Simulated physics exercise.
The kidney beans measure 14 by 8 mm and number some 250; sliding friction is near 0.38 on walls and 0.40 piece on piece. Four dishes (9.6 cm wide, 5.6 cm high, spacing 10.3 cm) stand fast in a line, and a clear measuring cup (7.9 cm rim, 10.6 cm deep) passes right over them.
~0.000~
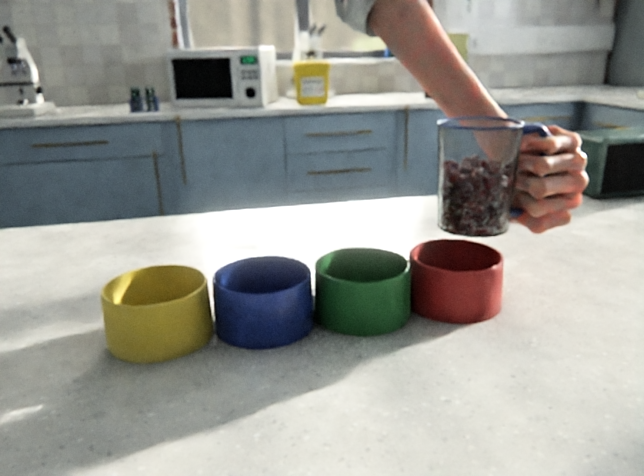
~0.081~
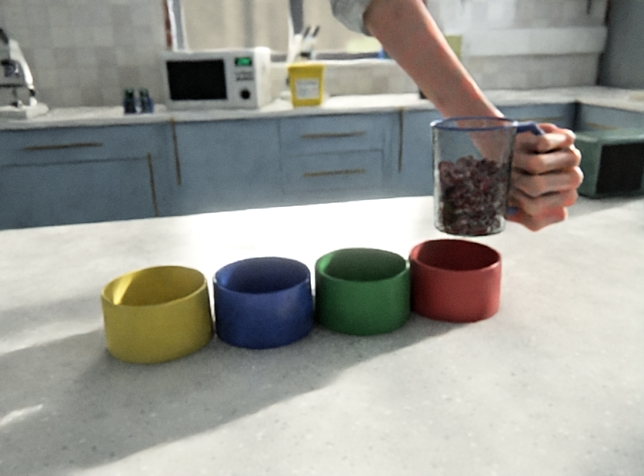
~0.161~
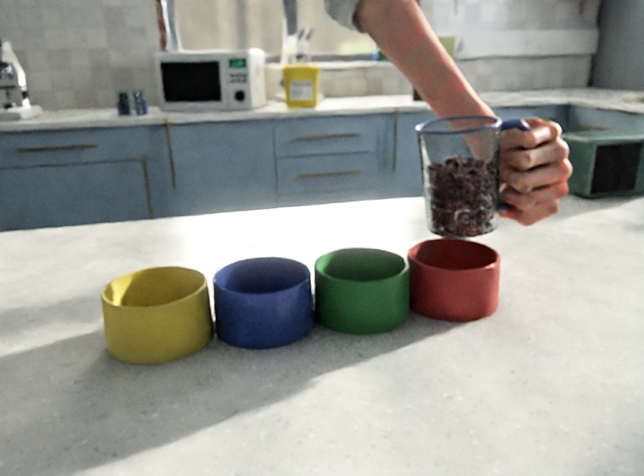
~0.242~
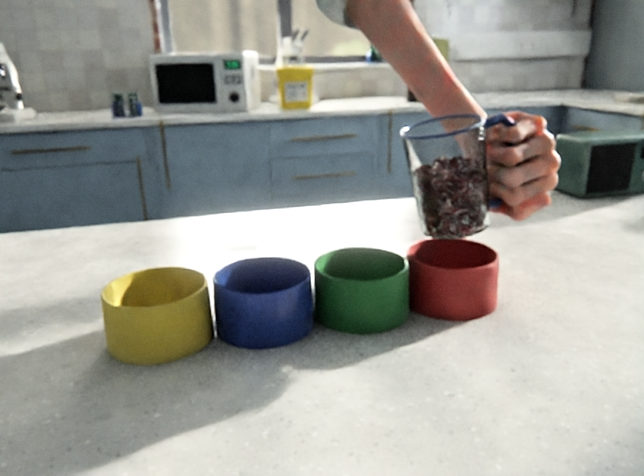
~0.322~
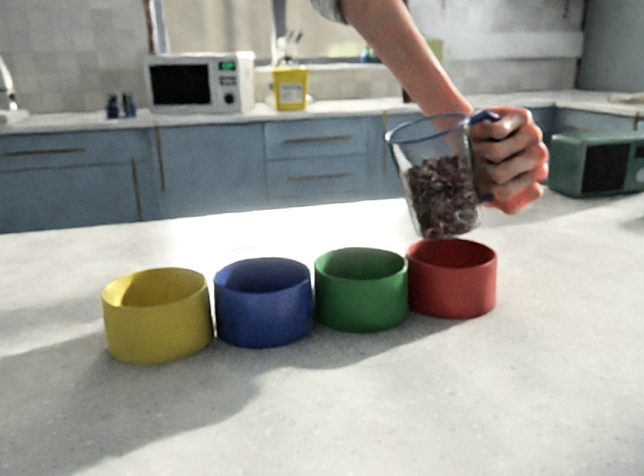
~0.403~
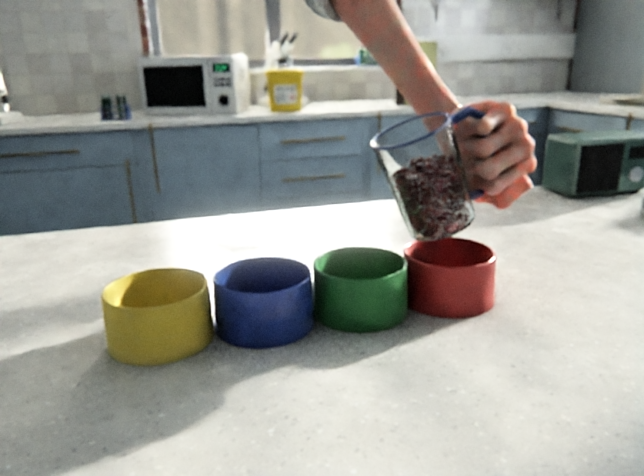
We see a hand holding a clear measuring cup of dark reddish pieces above four dishes, yellow, blue, green and red, on a pale counter; the hand moves the cup slightly left while tilting it gradually to the left.
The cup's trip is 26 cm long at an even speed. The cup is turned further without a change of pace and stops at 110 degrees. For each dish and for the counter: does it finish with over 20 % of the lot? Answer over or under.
Red under, blue under, green under, yellow over, counter under.
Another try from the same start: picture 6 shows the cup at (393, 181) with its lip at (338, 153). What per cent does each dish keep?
Red 0; blue 0; green 0; yellow 100.
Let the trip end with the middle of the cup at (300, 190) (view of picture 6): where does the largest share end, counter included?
Most goes to: Blue.
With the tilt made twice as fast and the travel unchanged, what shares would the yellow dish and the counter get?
Then: Yellow 20, counter 0.
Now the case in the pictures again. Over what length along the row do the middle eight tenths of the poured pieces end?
About 5 cm.
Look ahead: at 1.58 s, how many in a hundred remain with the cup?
Some 100 per cent of the load.
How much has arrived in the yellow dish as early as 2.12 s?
About 65 per cent by then.
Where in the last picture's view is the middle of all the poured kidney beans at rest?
Around (159, 315).
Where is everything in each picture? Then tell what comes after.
Cup at (476, 176), tilt 0 degrees, lip at (442, 125), moved 0.0 cm; middle of the pieces at (480, 192); red dish at (456, 255); green dish at (362, 264); blue dish at (262, 274); yellow dish at (155, 284), in the first frame.
Cup at (471, 176), tilt 2 degrees, lip at (436, 127), moved 0.4 cm; middle of the pieces at (475, 192), in the second frame.
Cup at (460, 177), tilt 6 degrees, lip at (421, 131), moved 1.4 cm; middle of the pieces at (466, 192), in the third frame.
Cup at (449, 177), tilt 11 degrees, lip at (405, 136), moved 2.5 cm; middle of the pieces at (455, 192), in the fourth frame.
Cup at (438, 178), tilt 16 degrees, lip at (390, 142), moved 3.6 cm; middle of the pieces at (446, 192), in the fifth frame.
Cup at (427, 178), tilt 21 degrees, lip at (375, 147), moved 4.7 cm; middle of the pieces at (435, 192); red dish at (449, 252); green dish at (360, 262); blue dish at (262, 274); yellow dish at (156, 287). The cup turns about 60 degrees a second and travels 14 cm a second, in the sixth frame.
Then, at 1.11 s, tilt 65 degrees; cup holds 100 %.
Then, at 1.58 s, tilt 94 degrees; cup holds 100 %.
After 2.12 s, tilt 110 degrees; cup holds 35 %, yellow 65 %.
At rest (3.3 s), red 0 %, blue 0 %, green 0 %, yellow 100 %, counter 0 %.
